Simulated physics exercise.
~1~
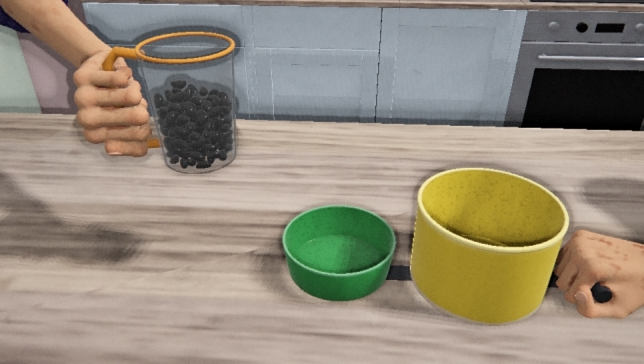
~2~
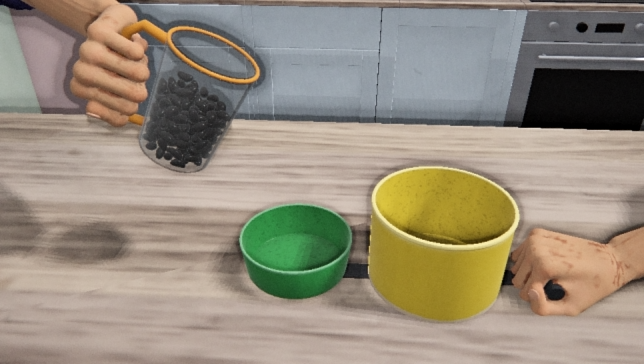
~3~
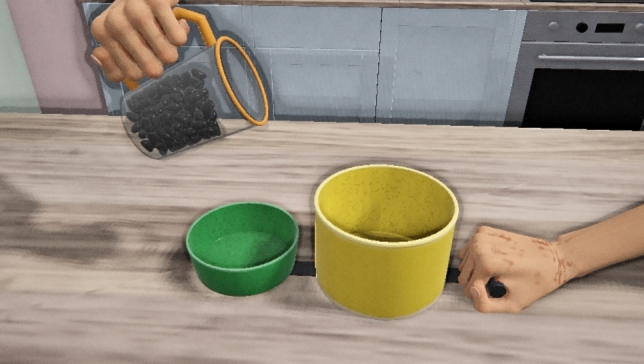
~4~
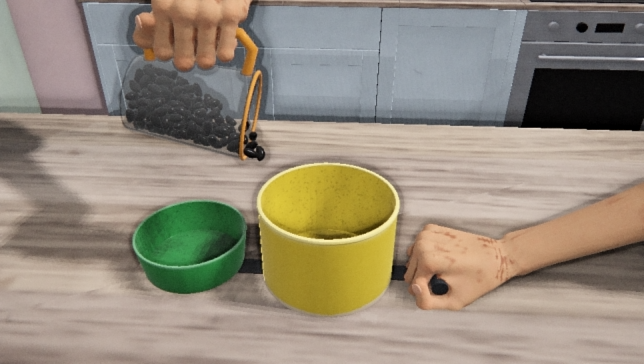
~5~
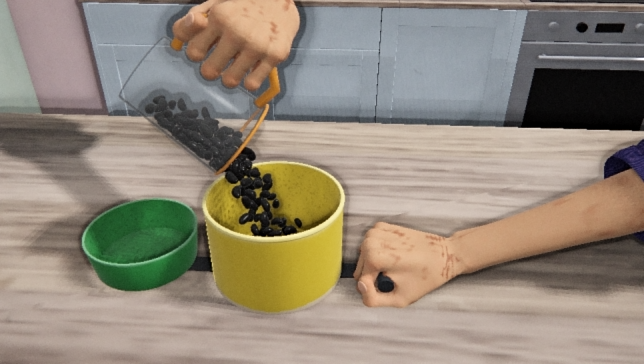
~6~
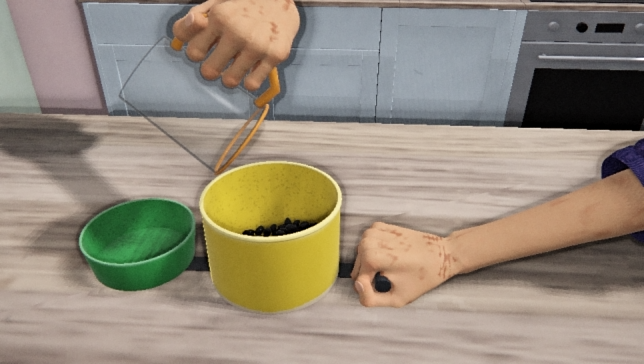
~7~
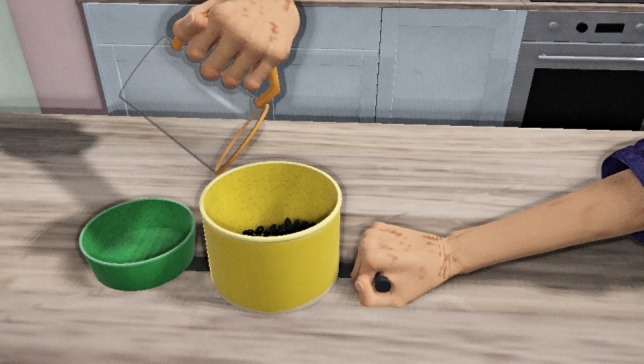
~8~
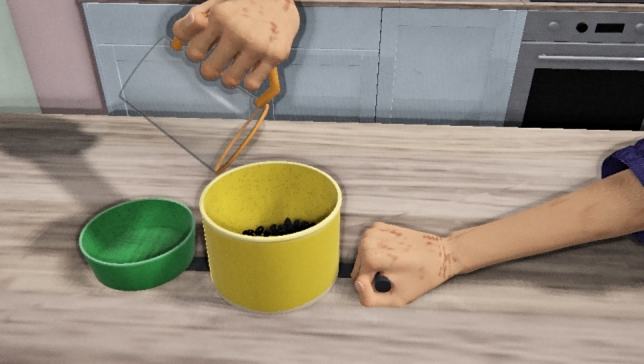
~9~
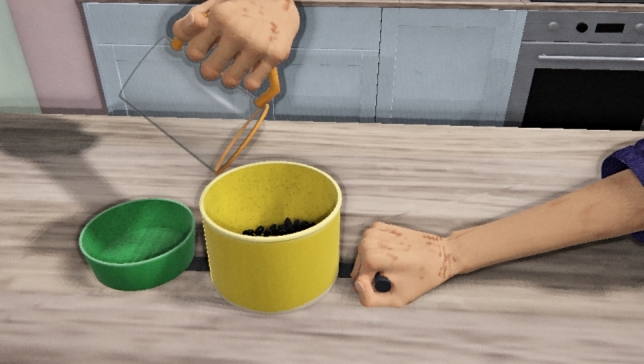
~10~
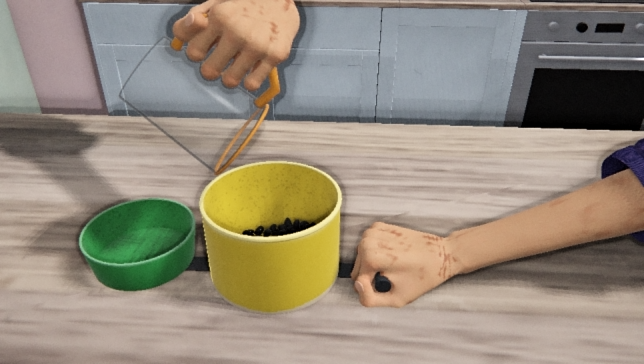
Hand tipping a clear jug of black beans into a yellow pot as another hand slides it left with a joined green dish, which stays empty.
